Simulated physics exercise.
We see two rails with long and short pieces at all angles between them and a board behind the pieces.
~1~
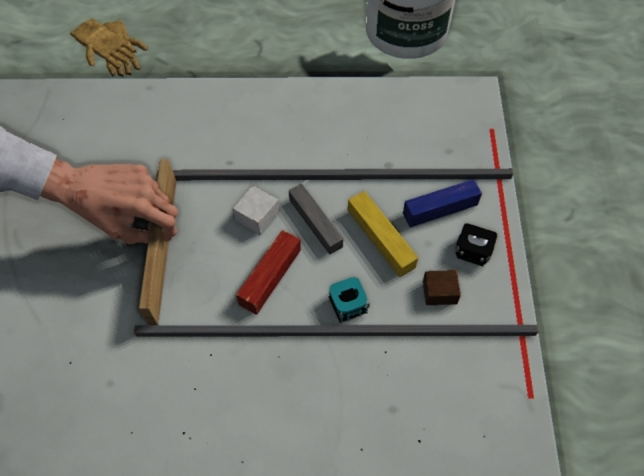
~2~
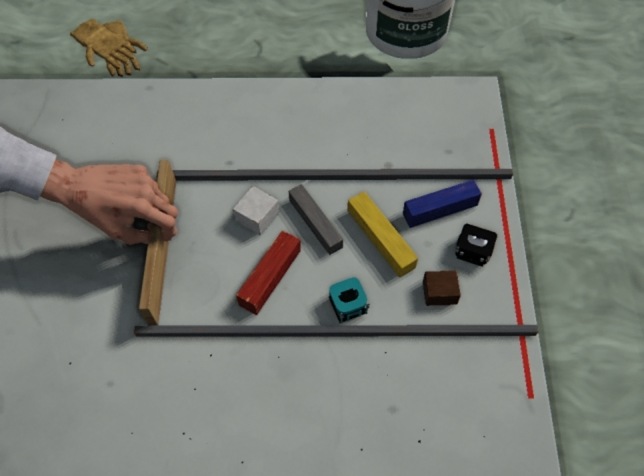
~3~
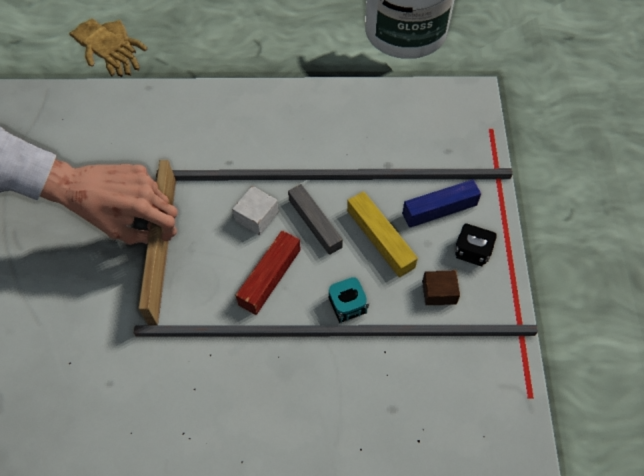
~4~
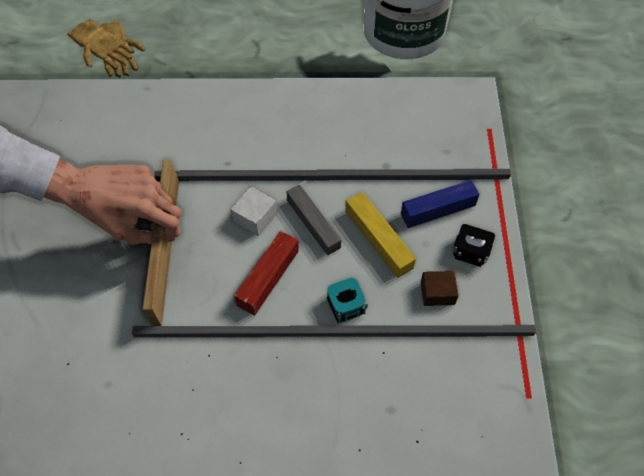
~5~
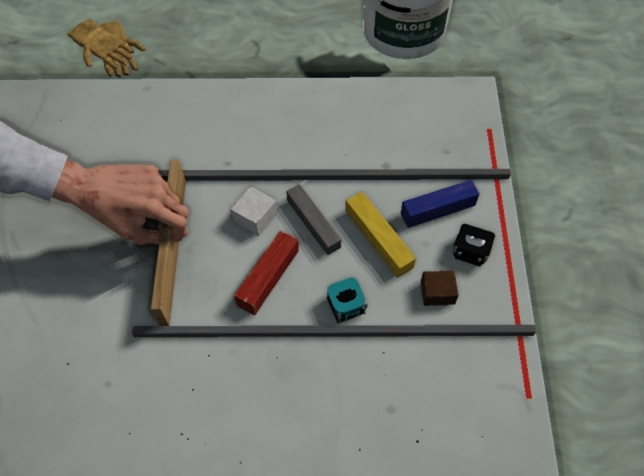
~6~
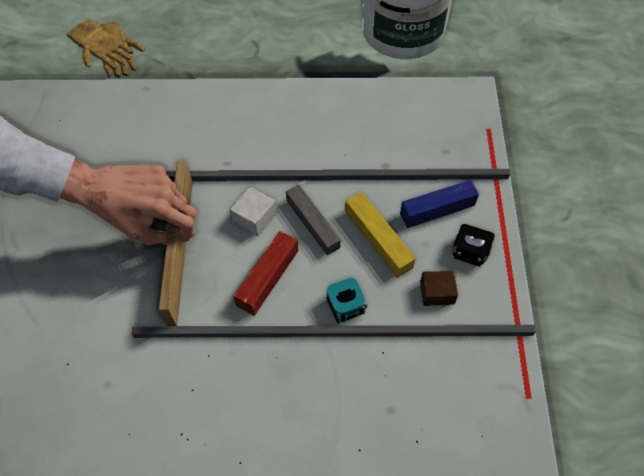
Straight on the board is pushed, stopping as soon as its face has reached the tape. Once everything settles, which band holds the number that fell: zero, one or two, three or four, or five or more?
The push is going to knock off more than four.
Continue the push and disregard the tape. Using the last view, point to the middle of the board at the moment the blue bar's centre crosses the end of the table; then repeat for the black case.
I reckon its middle sits around (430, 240) and then around (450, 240).
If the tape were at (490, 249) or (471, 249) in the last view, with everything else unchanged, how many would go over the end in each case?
Respectively 6 and 3.
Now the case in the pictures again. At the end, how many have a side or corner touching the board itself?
Counting them up gives 2.
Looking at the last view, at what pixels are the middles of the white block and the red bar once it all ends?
The white block comes to rest close to (518, 203), while the red bar rests close to (523, 270).
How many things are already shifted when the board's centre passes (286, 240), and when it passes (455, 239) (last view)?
So far 3, and 8 at the second.
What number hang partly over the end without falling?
The total here is 2.
Early on, none off yet; black case at rest near (473, 246); blue bar at rest near (439, 204); brown block at rest near (439, 288).
A while later, none off yet; black case moving near (482, 246); blue bar travelled about its own width near (500, 201); brown block travelled about its own width near (470, 291).
Finally, the number that fall off is five or more; lost, grey bar, turquoise case, yellow bar, brown block, blue bar and black case.
